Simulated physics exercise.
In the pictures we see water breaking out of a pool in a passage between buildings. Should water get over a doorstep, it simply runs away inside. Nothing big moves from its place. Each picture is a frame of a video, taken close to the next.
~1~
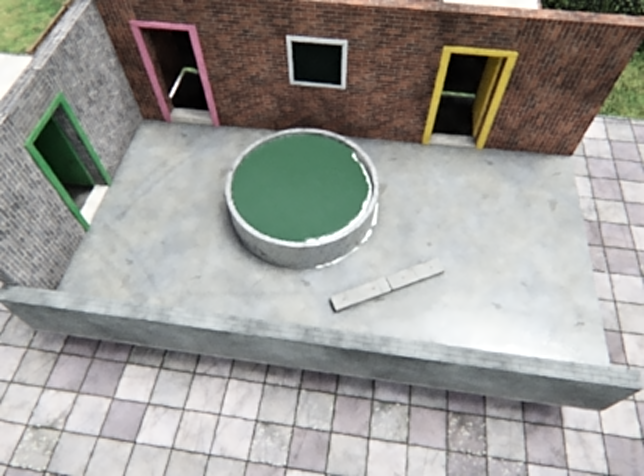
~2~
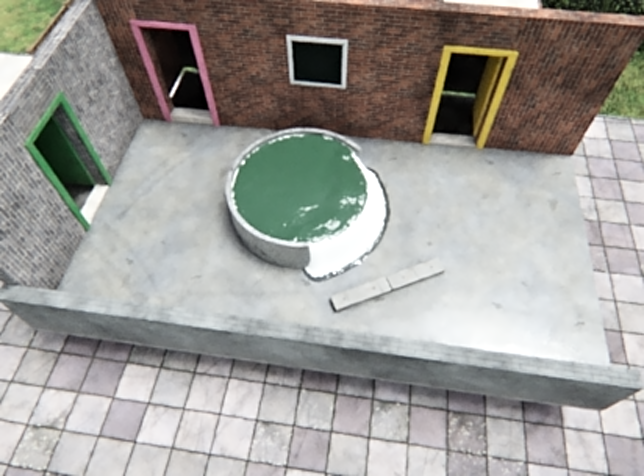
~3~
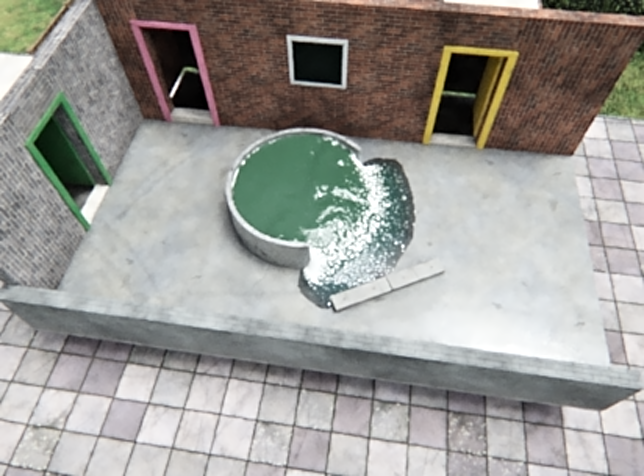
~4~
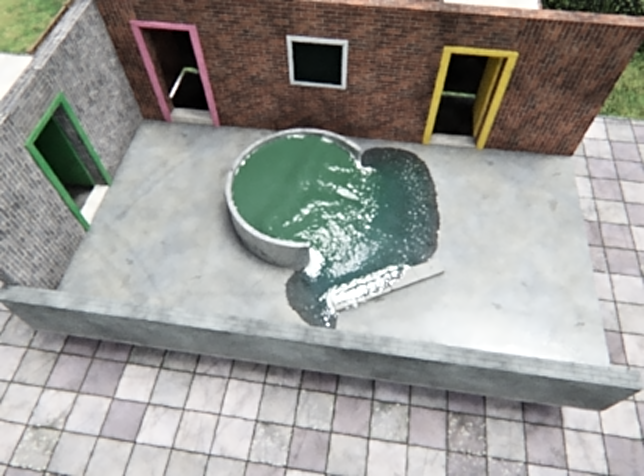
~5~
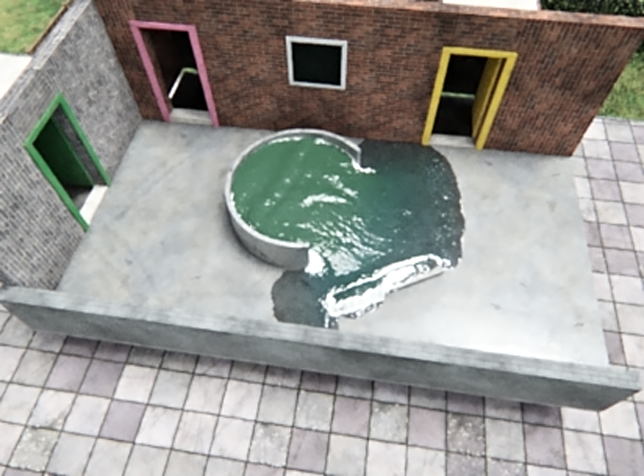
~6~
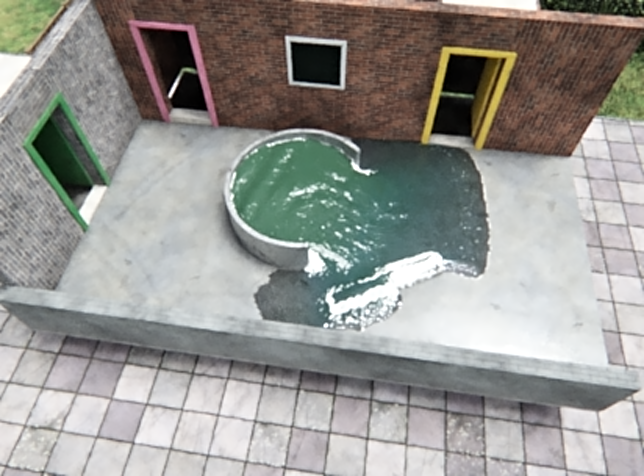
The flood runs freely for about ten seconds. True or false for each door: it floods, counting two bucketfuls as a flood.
Yellow door - true; pink door - false; green door - false.
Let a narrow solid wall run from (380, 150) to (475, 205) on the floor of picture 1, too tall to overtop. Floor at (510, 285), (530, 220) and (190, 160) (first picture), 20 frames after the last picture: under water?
Taking them in order, I'd say soaked, soaked and parched.
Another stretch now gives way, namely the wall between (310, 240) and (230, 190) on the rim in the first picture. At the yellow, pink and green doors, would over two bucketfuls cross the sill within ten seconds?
One by one: Yellow door is under; pink door is over; green door is over.
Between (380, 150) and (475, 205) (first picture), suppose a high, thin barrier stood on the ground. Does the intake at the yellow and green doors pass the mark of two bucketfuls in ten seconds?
My take is that the yellow door misses the threshold while the green door misses the threshold.
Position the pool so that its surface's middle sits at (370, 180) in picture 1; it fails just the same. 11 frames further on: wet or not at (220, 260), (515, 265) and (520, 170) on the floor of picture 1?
The three spots read left dry, swamped, swamped.
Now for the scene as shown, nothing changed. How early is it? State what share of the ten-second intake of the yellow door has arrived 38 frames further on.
I'd put it at about 85 per cent.
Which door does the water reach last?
The pink one.
A moment on, water covers 50 % of the floor; the yellow door under two buckets in, the pink door not reached, the green door not reached.
Next, water covers 60 % of the floor; the yellow door over two buckets in, the pink door not reached, the green door not reached.
Then, water covers 65 % of the floor; the yellow door over two buckets in, the pink door not reached, the green door not reached.
Later, water covers 75 % of the floor; the yellow door over two buckets in, the pink door not reached, the green door wet at the sill, nothing in.
In the end, water covers 80 % of the floor; the yellow door over two buckets in, the pink door wet at the sill, nothing in, the green door under two buckets in.
